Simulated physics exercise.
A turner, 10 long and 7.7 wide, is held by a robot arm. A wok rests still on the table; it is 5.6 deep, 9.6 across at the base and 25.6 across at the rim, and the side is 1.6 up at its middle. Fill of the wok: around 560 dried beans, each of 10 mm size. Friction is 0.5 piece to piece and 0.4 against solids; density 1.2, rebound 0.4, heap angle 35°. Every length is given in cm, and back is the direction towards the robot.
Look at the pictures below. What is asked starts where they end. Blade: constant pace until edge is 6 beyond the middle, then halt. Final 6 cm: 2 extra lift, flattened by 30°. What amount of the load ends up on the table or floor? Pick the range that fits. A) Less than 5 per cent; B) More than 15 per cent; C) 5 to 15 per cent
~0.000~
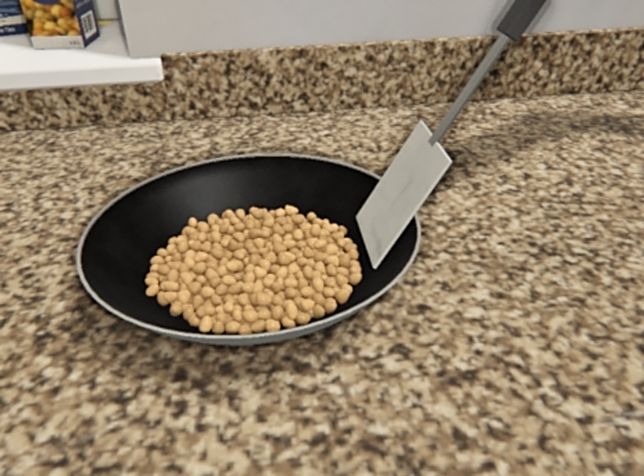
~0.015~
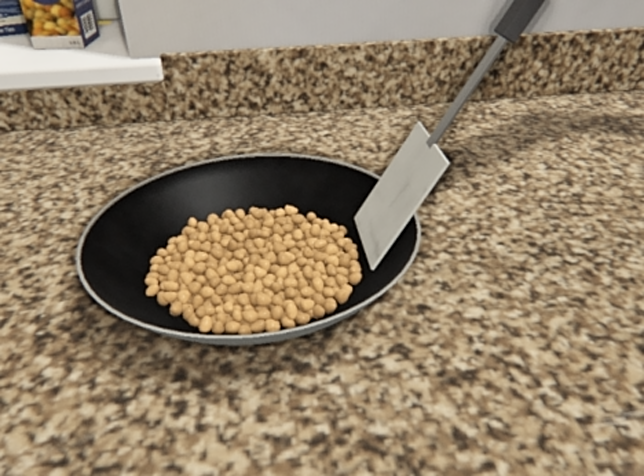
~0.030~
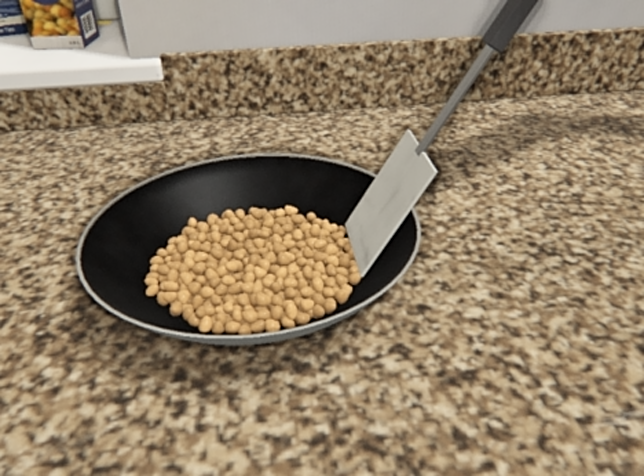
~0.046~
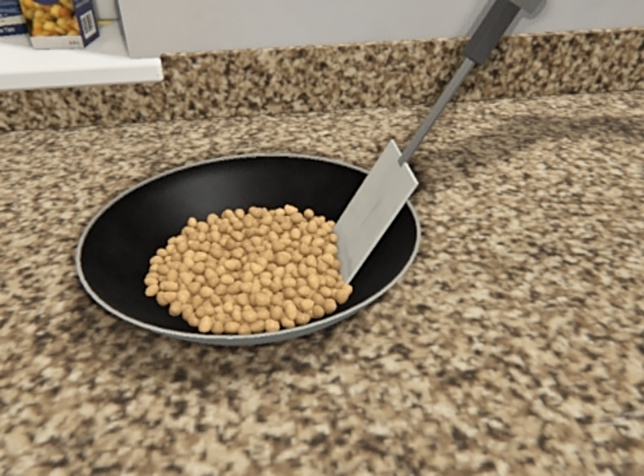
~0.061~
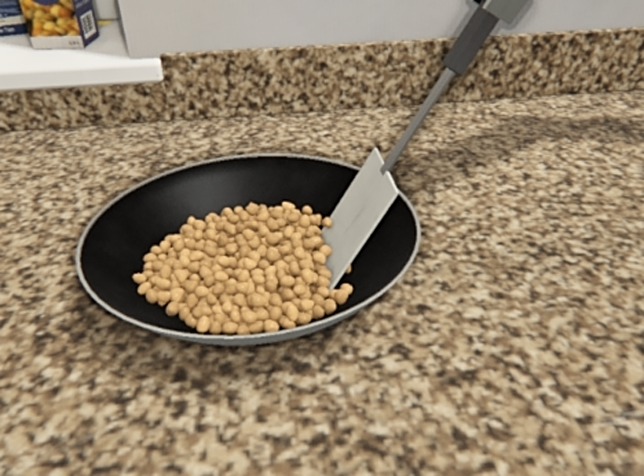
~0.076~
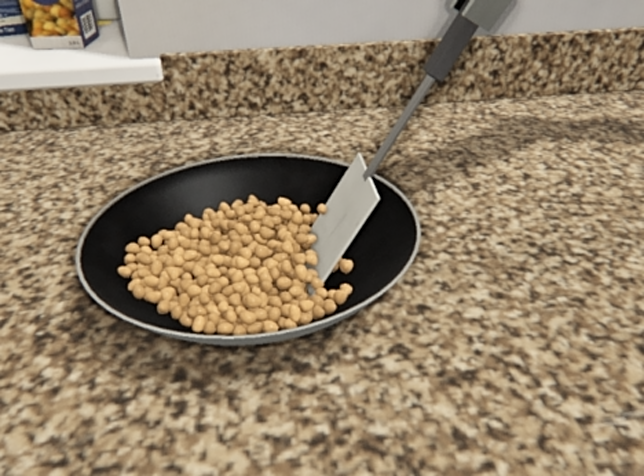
Option C: 5 to 15 per cent.
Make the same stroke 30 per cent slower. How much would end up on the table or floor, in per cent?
In that case some 5 per cent.
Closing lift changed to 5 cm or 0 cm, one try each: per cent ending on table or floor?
Result, in order: Approx. 10 % and 15 %.
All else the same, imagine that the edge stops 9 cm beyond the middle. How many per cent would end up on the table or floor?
In that case some 35 per cent.
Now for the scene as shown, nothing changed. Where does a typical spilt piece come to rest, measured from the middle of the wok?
I reckon close to 18 centimetres.
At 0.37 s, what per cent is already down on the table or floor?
Some 8 per cent of the load.
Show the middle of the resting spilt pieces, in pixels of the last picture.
The centre sits at roughly (35, 317).
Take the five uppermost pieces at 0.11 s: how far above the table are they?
They are some 6 cm up.
After 0.11 s, sloping 58°, highest piece 8 above the table; 559 in the wok.
After 0.15 s, sloping 46°, highest piece 9 above the table; 556 in the wok, 3 on the blade or in flight.
After 0.37 s, sloping 29°, highest piece 7 above the table; 509 in the wok, 47 on the table or floor, 3 on the blade or in flight.
After 1.42 s, sloping 29°, highest piece 6 above the table; 506 in the wok, 53 on the table or floor.
In the end, 506 in the wok, 53 on the table or floor. That is 9 % on the table or floor.
